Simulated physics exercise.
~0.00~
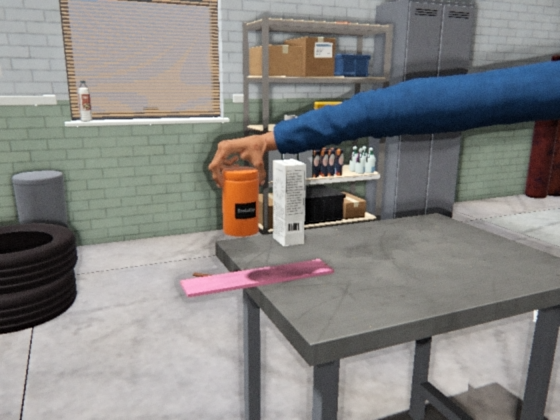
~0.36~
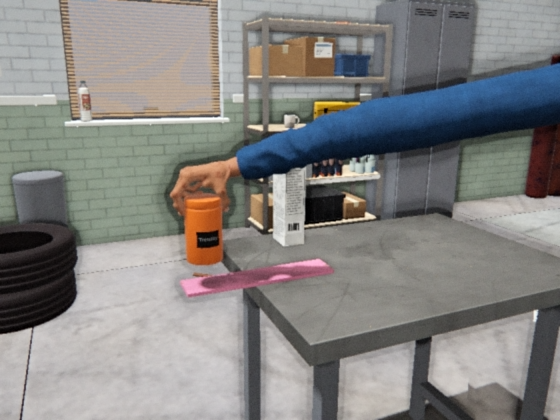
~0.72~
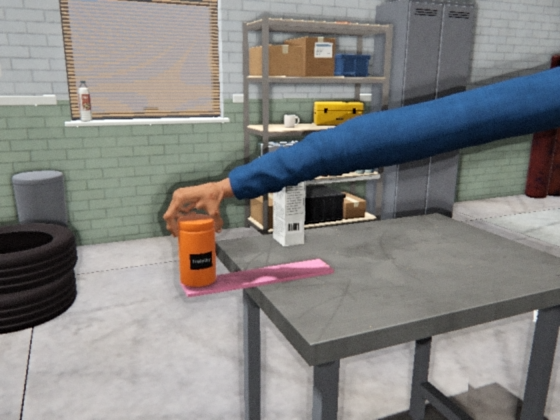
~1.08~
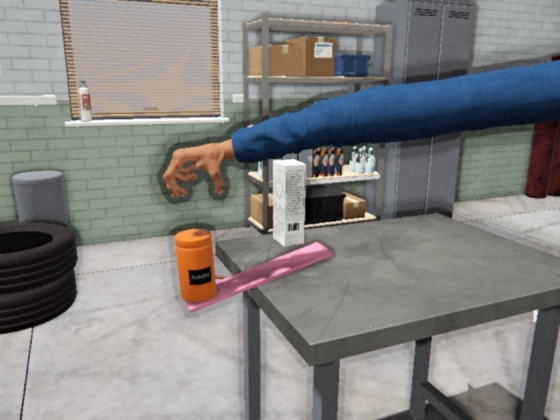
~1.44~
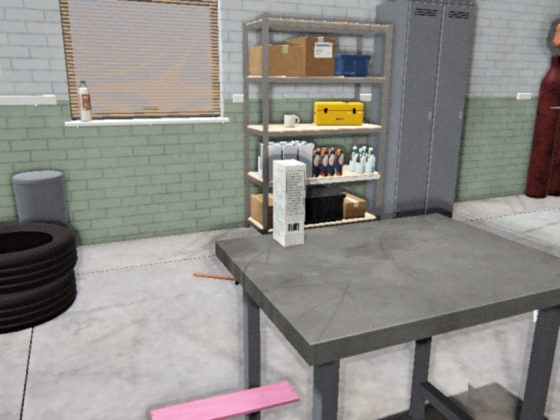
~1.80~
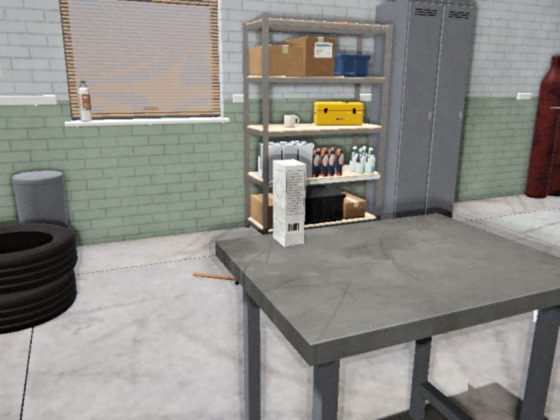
A hand lowers an orange jar onto the pink plank's overhanging end, and both fall away.
